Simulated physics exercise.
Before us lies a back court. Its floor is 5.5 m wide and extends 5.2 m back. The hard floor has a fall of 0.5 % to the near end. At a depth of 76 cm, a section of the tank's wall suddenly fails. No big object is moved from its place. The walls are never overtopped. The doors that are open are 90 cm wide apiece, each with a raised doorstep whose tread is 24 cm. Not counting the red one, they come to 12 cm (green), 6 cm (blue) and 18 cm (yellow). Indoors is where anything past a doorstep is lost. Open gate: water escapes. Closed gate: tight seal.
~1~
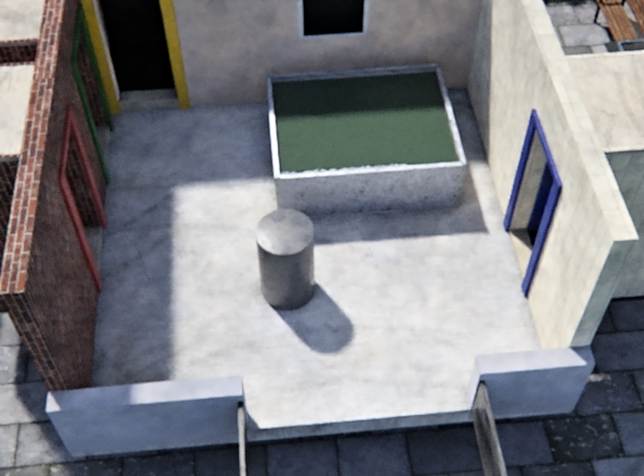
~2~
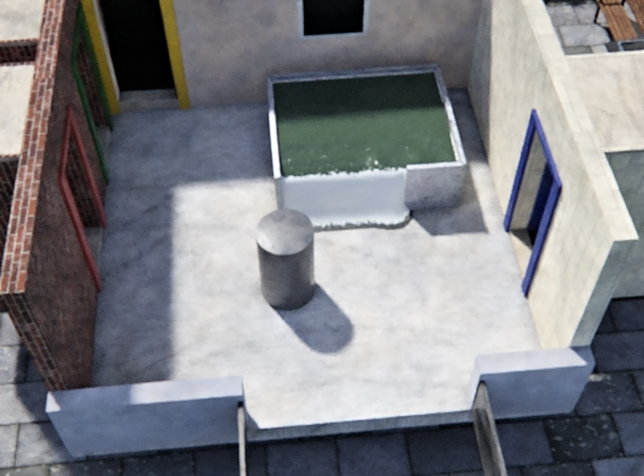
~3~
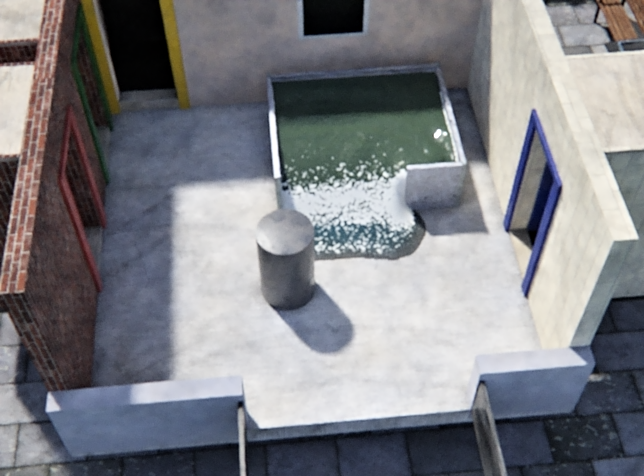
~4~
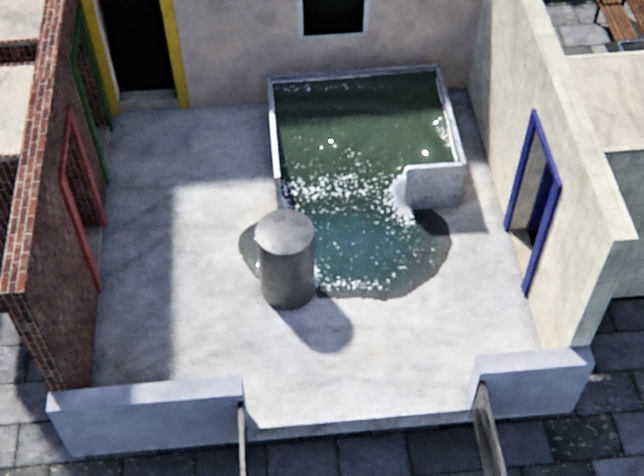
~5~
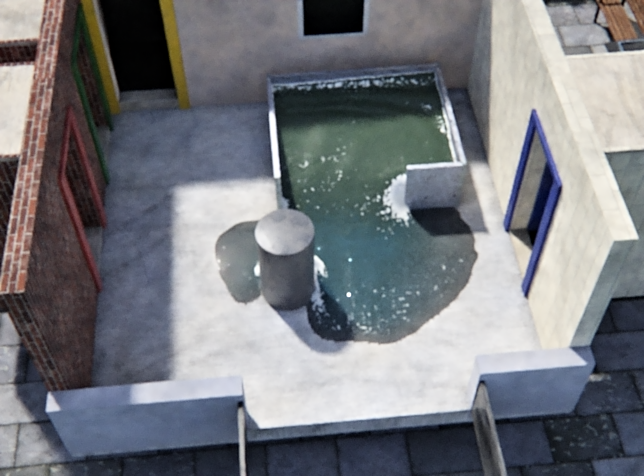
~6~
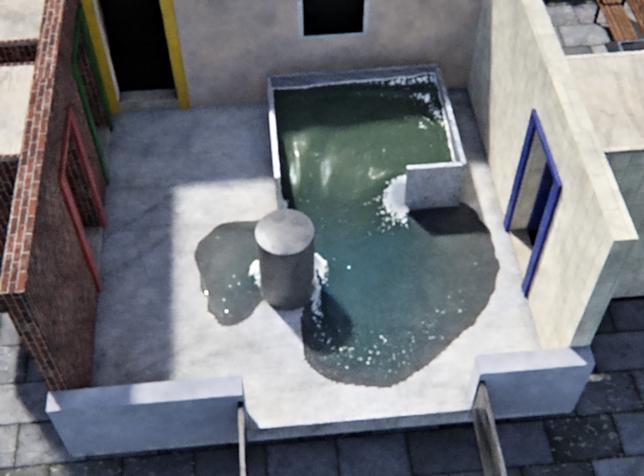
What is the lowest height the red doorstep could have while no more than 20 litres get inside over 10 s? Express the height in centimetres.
14.5 cm.
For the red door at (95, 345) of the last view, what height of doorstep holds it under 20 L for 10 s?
It needs roughly 12.5 cm.
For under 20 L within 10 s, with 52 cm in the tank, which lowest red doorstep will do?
Around 8.5 cm high.
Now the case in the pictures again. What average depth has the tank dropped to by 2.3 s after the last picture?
Some 24 cm.
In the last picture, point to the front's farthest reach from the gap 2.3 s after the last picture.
(90, 424).
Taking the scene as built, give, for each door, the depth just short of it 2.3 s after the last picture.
Depths in cm: Green 4, red 16, blue 9, yellow 0.
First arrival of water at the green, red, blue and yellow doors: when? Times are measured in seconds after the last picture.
Green 1.8 s, red 0.9 s, blue 0.2 s, yellow 2.8 s.
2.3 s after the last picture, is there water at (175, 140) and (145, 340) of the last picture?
Taking them in turn, they come out spared and submerged.
Then, 0.7 s after the last picture water covers 45 % of the floor, deepest (54 cm) near (307, 268); it has not reached the red door.
Then, 2.3 s after the last picture water covers 65 % of the floor, deepest (32 cm) near (545, 384); 16 cm at the red door, 69 litres in over its 7 cm doorstep.
Then, 9.3 s after the last picture water covers 95 % of the floor, deepest (9 cm) near (497, 210); 5 cm at the red door, 112 litres in over its 7 cm doorstep.
At the red door as built, the water peaked near 16 cm, 2.3 s after the last picture.
With a doorstep of 11.5 cm, 43 litres would have come in within the 10 s; with 16 cm, 12 litres. So under 20 litres takes about 14.5 cm.
